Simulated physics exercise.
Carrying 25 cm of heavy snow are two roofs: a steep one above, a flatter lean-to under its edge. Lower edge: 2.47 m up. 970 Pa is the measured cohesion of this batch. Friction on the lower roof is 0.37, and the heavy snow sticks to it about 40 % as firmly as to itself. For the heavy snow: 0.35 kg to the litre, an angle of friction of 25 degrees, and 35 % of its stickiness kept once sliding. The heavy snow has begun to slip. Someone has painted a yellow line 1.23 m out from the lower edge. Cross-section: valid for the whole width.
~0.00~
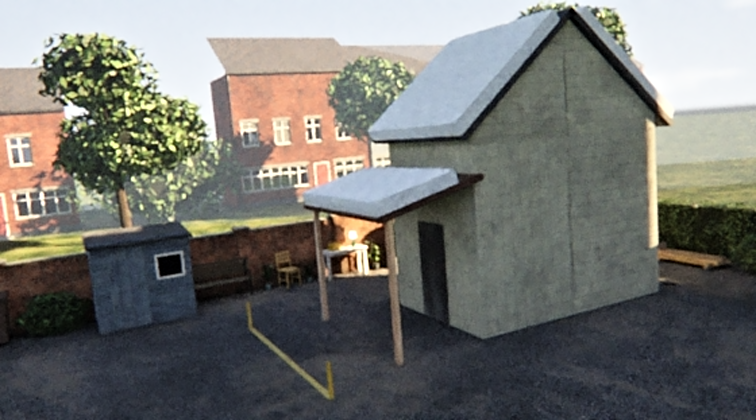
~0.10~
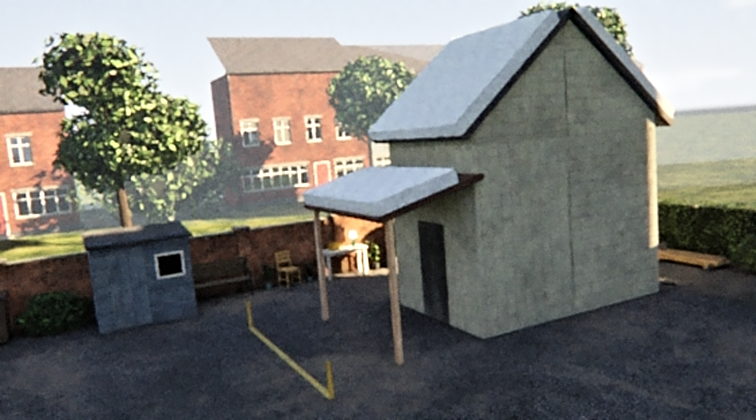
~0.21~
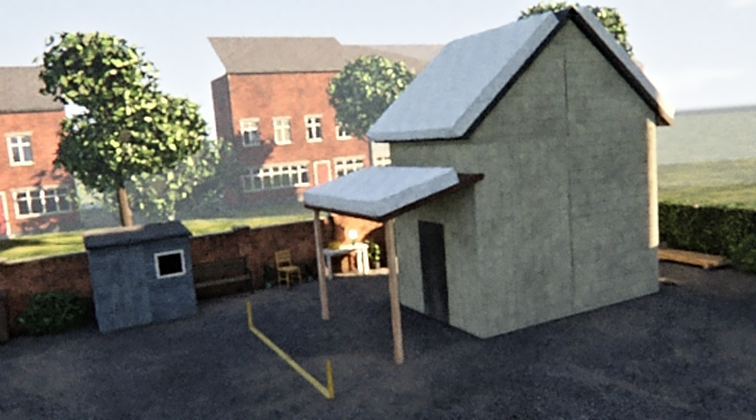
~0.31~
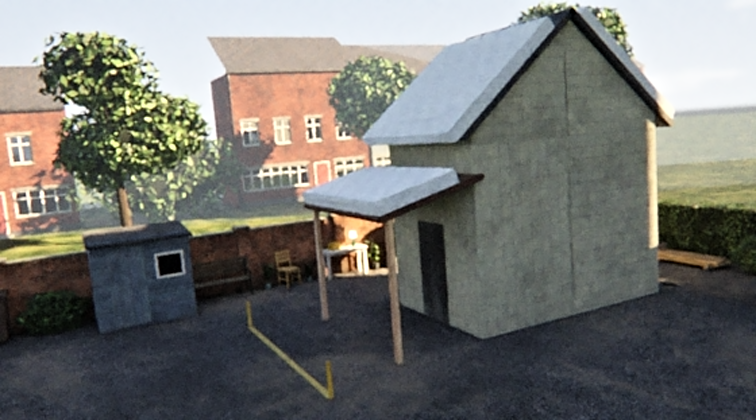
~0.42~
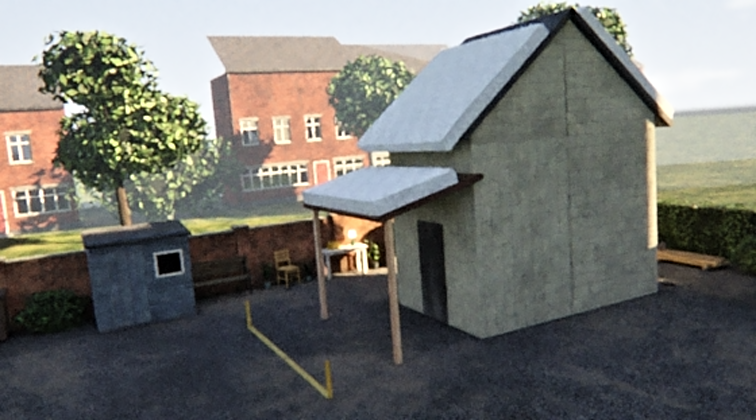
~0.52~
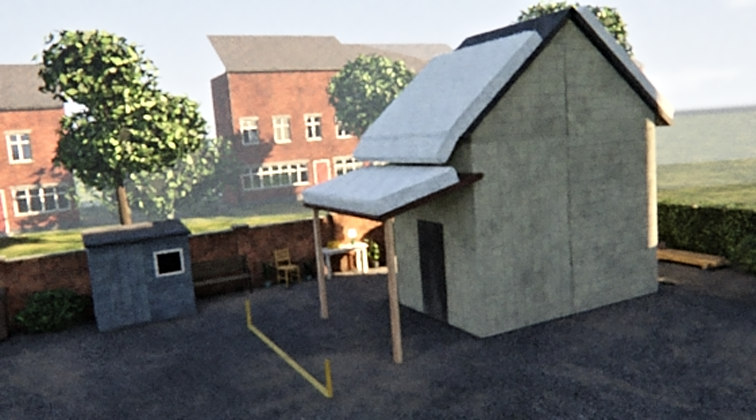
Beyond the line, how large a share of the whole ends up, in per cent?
Roughly 26 per cent.
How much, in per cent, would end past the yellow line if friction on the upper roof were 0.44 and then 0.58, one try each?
Try 1: 4 %; try 2: 0 %.
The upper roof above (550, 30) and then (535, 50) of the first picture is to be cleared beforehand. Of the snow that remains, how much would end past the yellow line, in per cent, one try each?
It would be around 16 percent and then around 8 percent.
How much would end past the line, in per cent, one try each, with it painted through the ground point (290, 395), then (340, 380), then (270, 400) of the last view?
Respectively about 14 in a hundred, 35 in a hundred and 10 in a hundred.
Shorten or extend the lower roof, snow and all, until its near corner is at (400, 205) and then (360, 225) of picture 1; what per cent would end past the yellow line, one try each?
35 %, then 14 %.
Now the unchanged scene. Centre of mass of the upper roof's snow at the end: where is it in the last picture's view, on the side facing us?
(356, 296), roughly.
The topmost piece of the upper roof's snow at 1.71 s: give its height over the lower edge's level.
0.8 m, roughly.
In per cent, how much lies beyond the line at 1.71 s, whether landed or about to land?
Close to 0 per cent.
By 1.07 s, none is below the lower edge and 0 % is past the line.
By 1.71 s, 20 % is below the lower edge and 0 % is past the line.
By 2.36 s, 47 % is below the lower edge and 23 % is past the line.
By 3.00 s, 59 % is below the lower edge and 26 % is past the line.
By 3.50 s, at the end, 59 % is below the lower edge and 26 % is past the line.
